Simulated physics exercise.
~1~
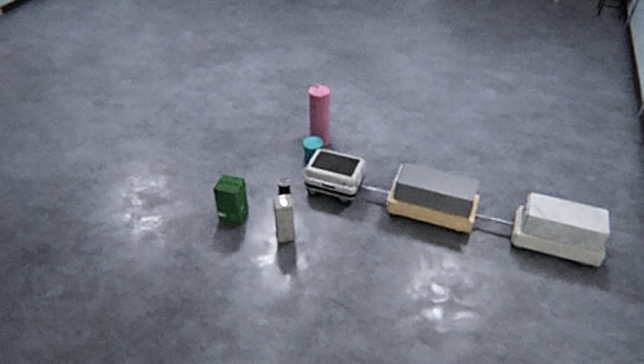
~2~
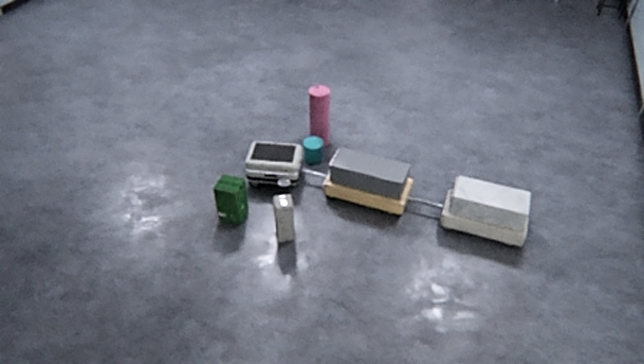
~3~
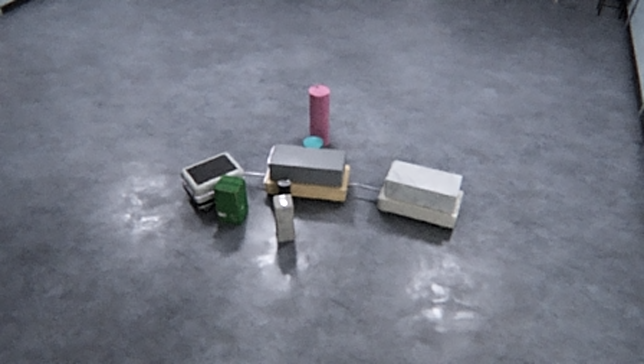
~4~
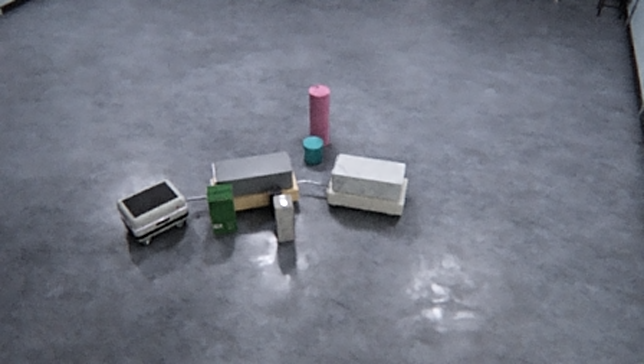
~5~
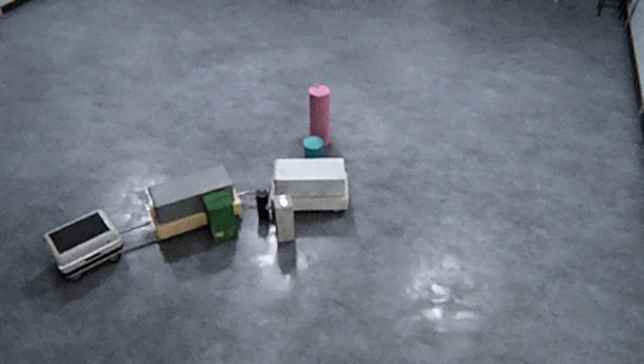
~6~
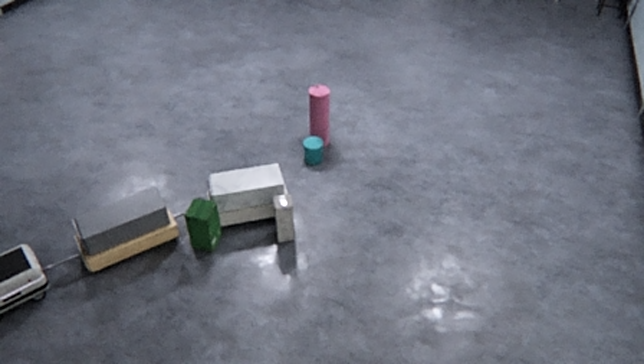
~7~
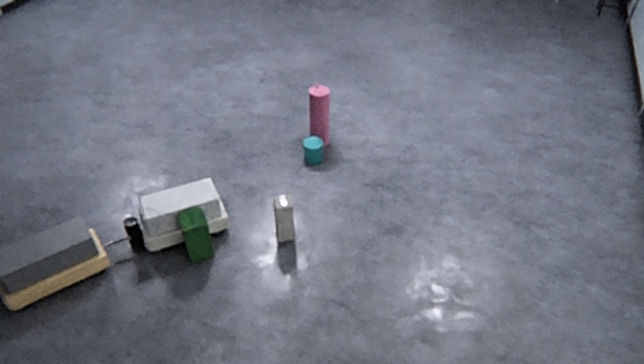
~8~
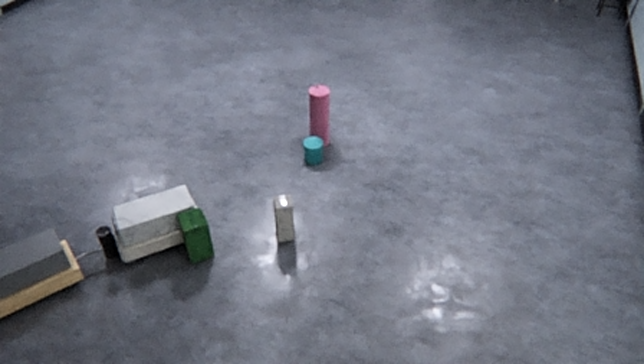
The clip shows a small tug towing two carts leftward across a gray floor, curving toward the lower left and out of view, while a black canister and a green box shift left, still upright, and the pink drum, turquoise pail and white box stay put.
